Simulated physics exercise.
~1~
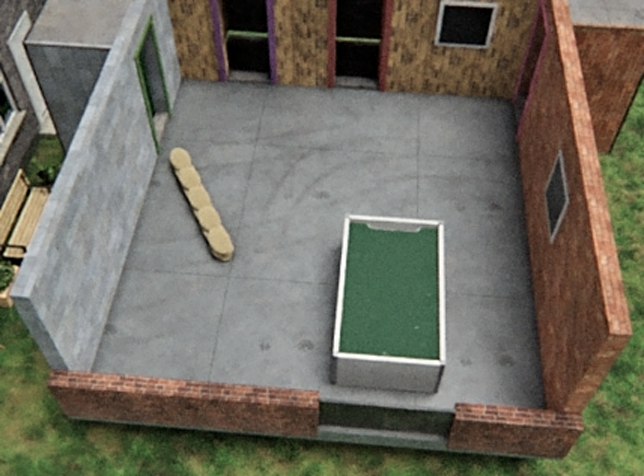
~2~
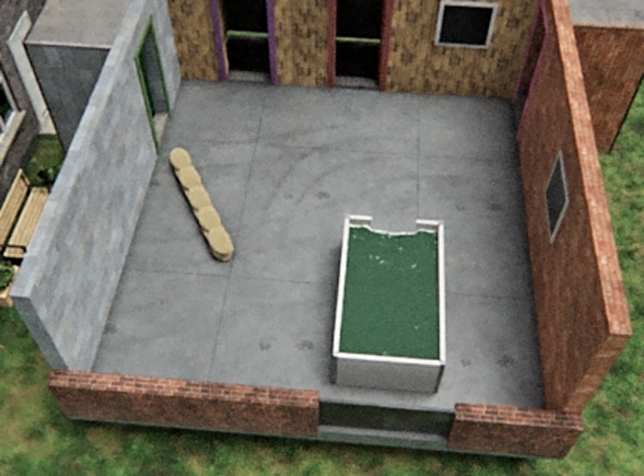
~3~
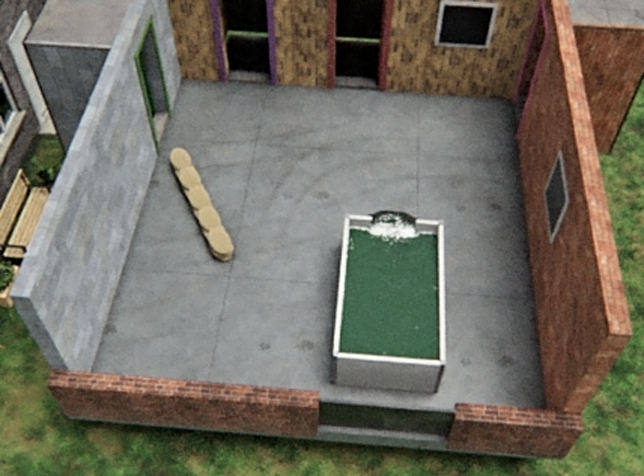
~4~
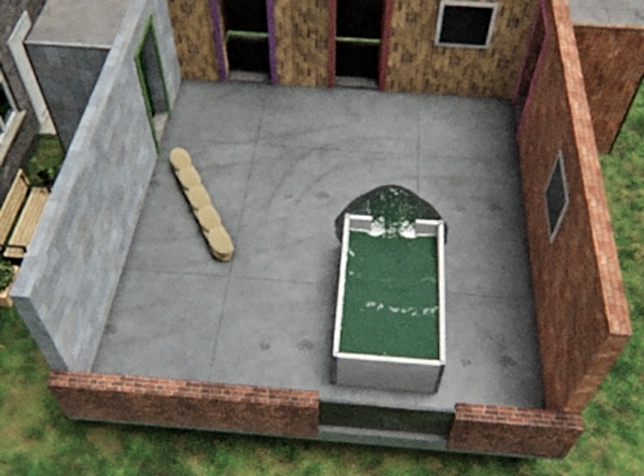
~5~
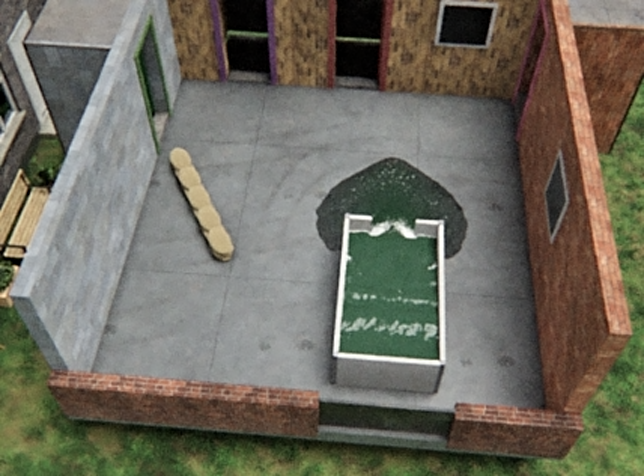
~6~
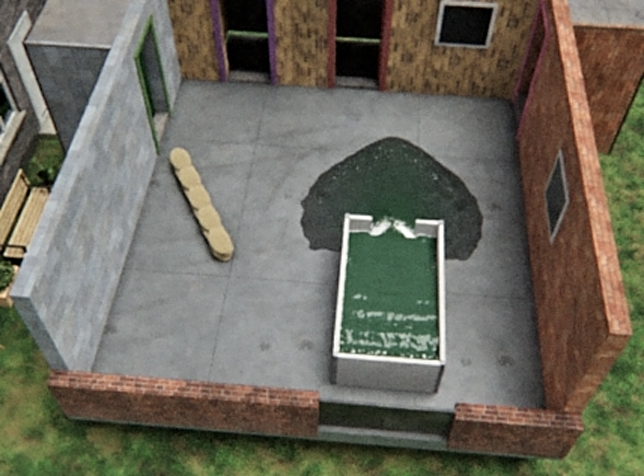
At the start, a white-walled tank of still green water stands on a grey walled court near a slanting row of sandbags. A section of its far side breaks open and water pours through the gap, then spreads across the floor in a widening dark fan while ripples whiten inside the tank.
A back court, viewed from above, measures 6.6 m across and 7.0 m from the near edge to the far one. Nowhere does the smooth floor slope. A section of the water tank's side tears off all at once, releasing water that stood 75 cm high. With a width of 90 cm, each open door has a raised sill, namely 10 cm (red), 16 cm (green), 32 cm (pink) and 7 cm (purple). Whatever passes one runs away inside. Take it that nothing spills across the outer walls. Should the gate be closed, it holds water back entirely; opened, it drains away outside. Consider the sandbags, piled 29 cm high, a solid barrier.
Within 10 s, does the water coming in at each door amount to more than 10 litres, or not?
As I see it, red door: Past the set amount. Green door: Under the set amount. Pink door: Under the set amount. Purple door: Past the set amount.
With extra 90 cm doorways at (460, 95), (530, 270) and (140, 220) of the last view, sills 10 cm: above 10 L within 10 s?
More, less, less.
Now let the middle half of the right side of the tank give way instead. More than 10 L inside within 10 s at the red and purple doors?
Red stays inside, purple stays inside, judged against that limit.
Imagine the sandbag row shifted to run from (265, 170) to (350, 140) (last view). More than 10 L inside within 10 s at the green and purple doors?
Checking the limit, green is fine, purple is fine.
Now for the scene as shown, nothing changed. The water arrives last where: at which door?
Last comes the green one.
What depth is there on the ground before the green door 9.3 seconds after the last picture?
Close to 9.5 cm of depth.
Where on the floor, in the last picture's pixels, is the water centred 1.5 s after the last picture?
The water is centred near (389, 244).
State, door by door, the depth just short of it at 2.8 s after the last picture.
Measured in centimetres, the red door gives 16, the green door 3, the pink door 19 and the purple door 9.
Then, 0.7 s after the last picture water covers 35 % of the floor and is deepest (40 cm) near (392, 247); red door 13 cm at the sill, 0 L in, green door not reached, pink door not reached, purple door not reached.
Then, 1.5 s after the last picture water covers 40 % of the floor and is deepest (33 cm) near (499, 101); red door 22 cm at the sill, 20 L in, green door not reached, pink door 17 cm at the sill, 0 L in, purple door 8 cm at the sill, 0 L in.
Then, 2.8 s after the last picture water covers 45 % of the floor and is deepest (26 cm) near (392, 247); red door 16 cm at the sill, 69 L in, green door 3 cm at the sill, 0 L in, pink door 19 cm at the sill, 0 L in, purple door 9 cm at the sill, 8 L in.
Then, 5.3 s after the last picture water covers 60 % of the floor and is deepest (14 cm) near (392, 247); red door 15 cm at the sill, 93 L in, green door 8 cm at the sill, 0 L in, pink door 9 cm at the sill, 0 L in, purple door 8 cm at the sill, 12 L in.
Then, 9.3 s after the last picture water covers 95 % of the floor and is deepest (12 cm) near (214, 96); red door 9 cm at the sill, 105 L in, green door 10 cm at the sill, 0 L in, pink door 7 cm at the sill, 0 L in, purple door 10 cm at the sill, 28 L in.
